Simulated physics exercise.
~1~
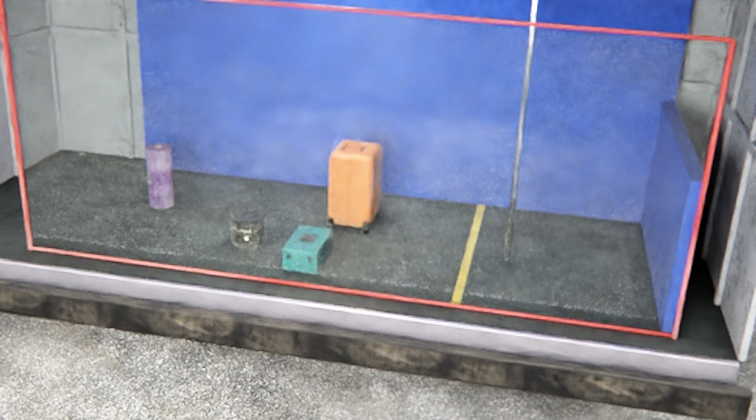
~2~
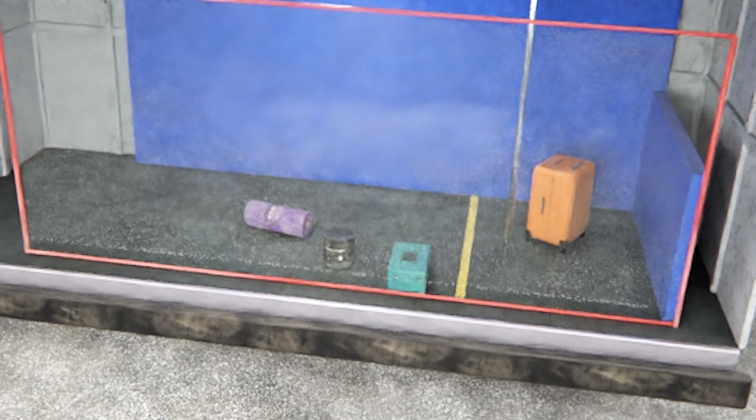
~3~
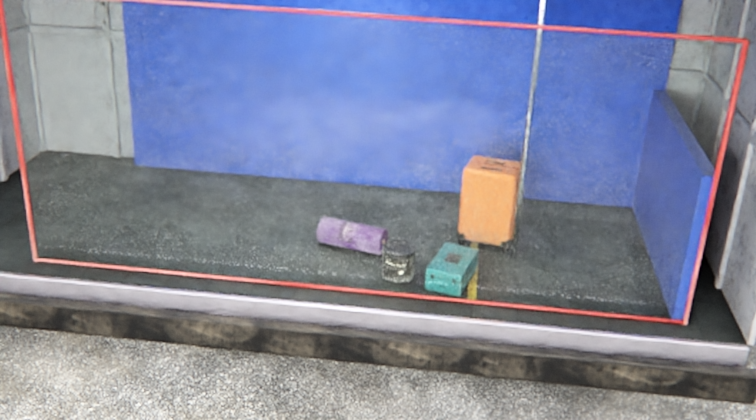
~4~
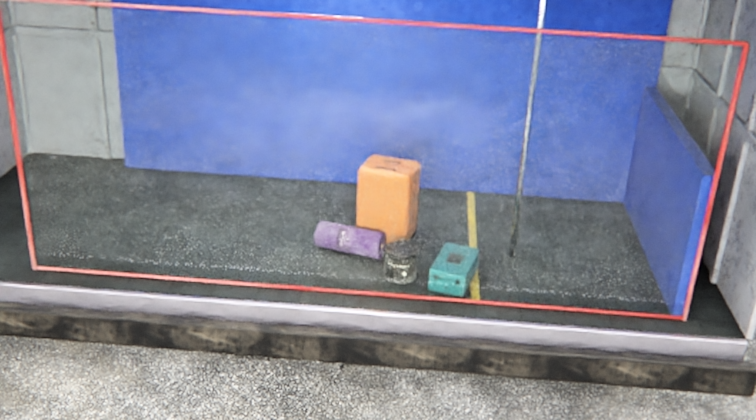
The orange case rolls right then back left as the smaller things shift right, stopping short of the yellow line.
